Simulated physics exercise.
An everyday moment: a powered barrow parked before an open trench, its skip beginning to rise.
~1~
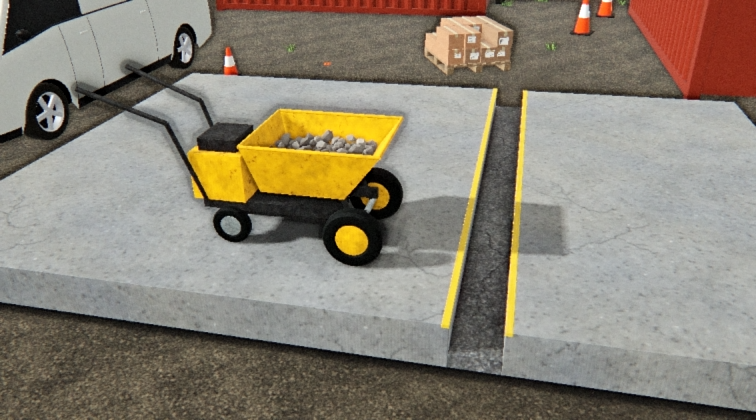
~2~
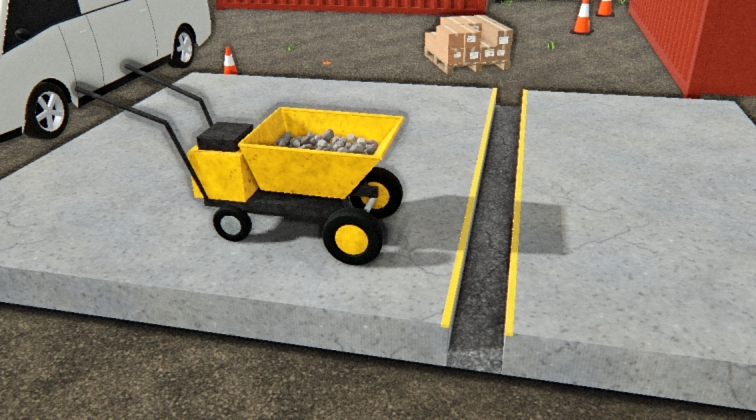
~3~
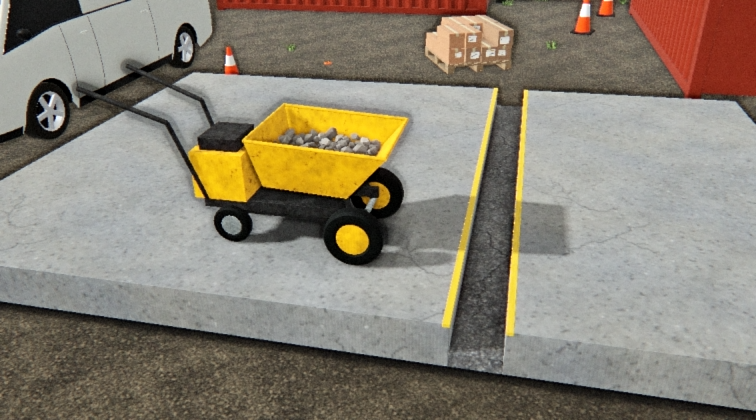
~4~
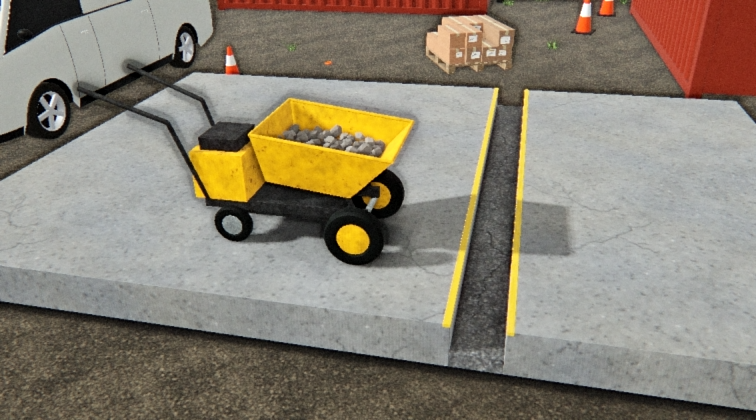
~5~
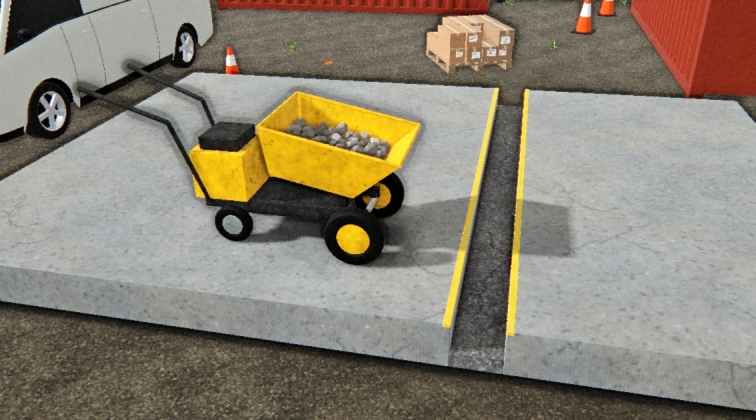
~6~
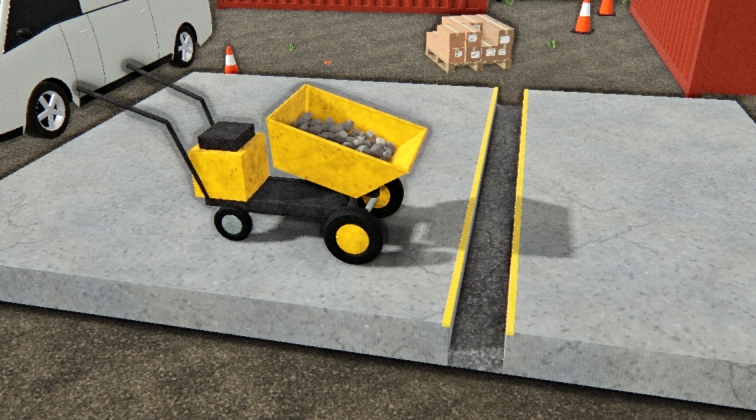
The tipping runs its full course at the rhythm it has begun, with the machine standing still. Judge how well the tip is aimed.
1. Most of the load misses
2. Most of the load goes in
2.
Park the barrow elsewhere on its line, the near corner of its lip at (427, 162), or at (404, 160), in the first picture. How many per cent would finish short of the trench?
About 0 percent at the first place and about 0 percent at the second.
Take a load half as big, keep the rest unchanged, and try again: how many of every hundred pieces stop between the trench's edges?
Close to 100 per cent.
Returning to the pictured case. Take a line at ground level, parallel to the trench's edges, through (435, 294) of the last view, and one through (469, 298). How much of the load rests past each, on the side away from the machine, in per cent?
100 % and 70 %, in that order.
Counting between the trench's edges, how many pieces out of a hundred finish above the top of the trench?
Roughly 5 %.
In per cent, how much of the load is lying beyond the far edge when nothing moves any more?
It comes to 0 per cent or so.
Shortly afterwards, skip tipped steeply; the whole lot in the skip.
Next, skip tipped right over; the bulk in the skip; a little short of the trench; a little in or heaped over the trench.
Some moments later, skip tipped right over; a little in the skip; a little short of the trench; the bulk in or heaped over the trench.
In the end, skip tipped right over; only a few in the skip; a little short of the trench; all but a few in or heaped over the trench; none at all beyond it.
